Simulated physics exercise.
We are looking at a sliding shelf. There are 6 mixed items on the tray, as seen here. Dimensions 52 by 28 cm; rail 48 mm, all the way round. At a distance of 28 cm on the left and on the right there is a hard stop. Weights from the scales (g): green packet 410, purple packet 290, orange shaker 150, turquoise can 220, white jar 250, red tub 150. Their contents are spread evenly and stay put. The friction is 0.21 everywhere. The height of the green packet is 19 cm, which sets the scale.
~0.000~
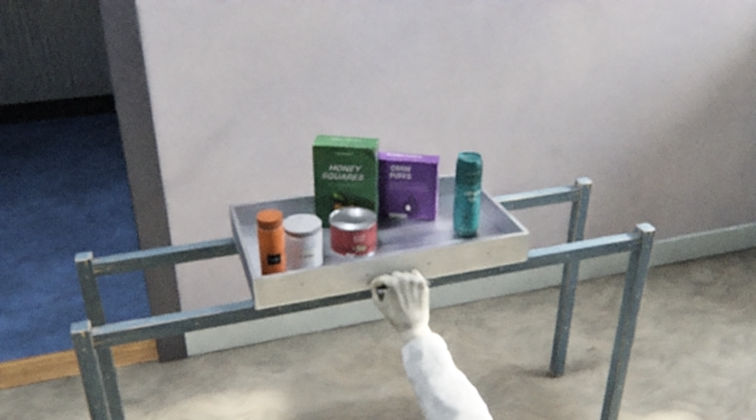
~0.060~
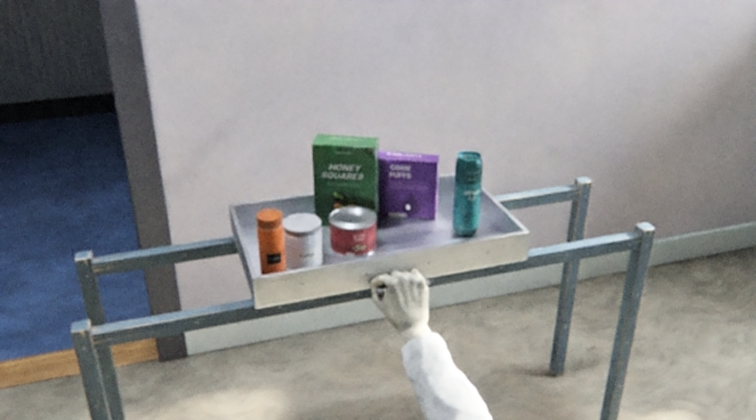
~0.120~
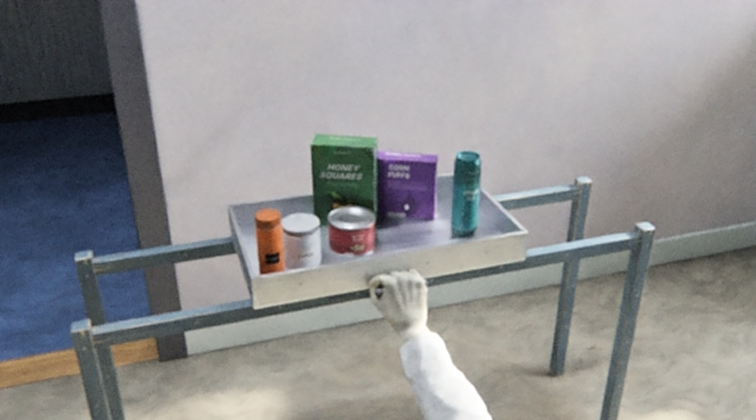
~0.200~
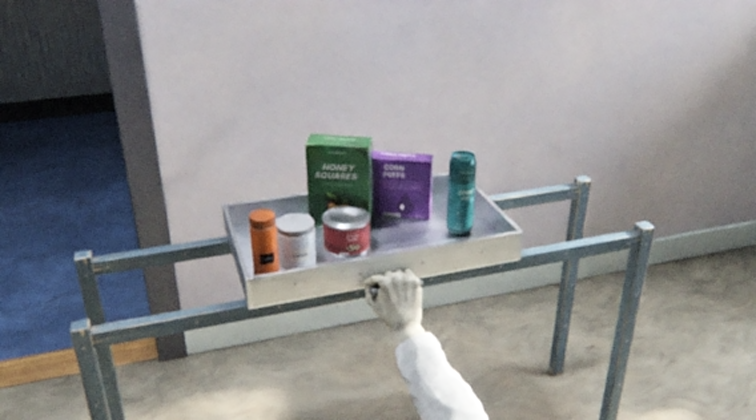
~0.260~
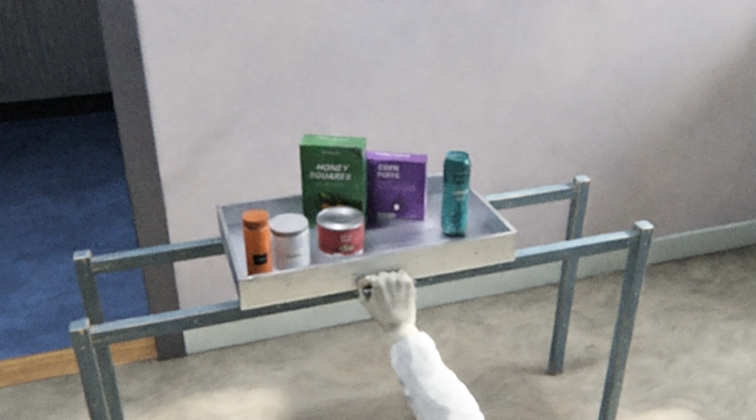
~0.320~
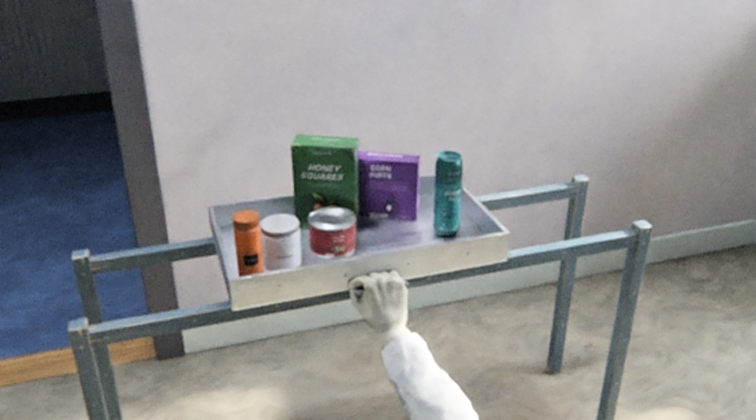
A pale hand slides a tray of six grocery items slightly left along metal rails.
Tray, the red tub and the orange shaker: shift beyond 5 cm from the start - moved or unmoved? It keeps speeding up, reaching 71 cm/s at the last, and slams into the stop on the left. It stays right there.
Result: Red tub: Out of range; orange shaker: In range.
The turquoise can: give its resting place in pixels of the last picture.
I'd put it at around (271, 221).
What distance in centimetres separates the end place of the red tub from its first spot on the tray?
I'd put it at about 9 centimetres.
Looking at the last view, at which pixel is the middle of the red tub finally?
At about (155, 260).
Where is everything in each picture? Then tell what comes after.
The first frame shows tray midway; red tub (353, 232); orange shaker (272, 248).
The second frame shows tray midway; turquoise can (467, 194); white jar (303, 242).
The third frame shows tray midway; green packet (345, 183); purple packet (402, 185).
In the fourth frame, tray has slid 1 cm left; turquoise can (461, 194); white jar (296, 242).
In the fifth frame, tray has slid 2 cm left; green packet (335, 183); purple packet (392, 185).
In the sixth frame, tray has slid 4 cm left; red tub (332, 232); orange shaker (249, 249).
After 0.92 s, tray has slid 28 cm left; red tub slid 6 cm near (174, 258); orange shaker slid 2 cm near (97, 274); purple packet slid 6 cm.
After 1.02 s, tray has slid 28 cm left; red tub slid 9 cm near (156, 260); orange shaker leaning 4° near (100, 277); purple packet slid 10 cm.
At rest (1.6 s), not toppled but over 5 cm from the start, green packet, purple packet, turquoise can, white jar and red tub; the last one in place, give or take 5 cm. In the last view, red tub near (155, 260), orange shaker near (99, 277).
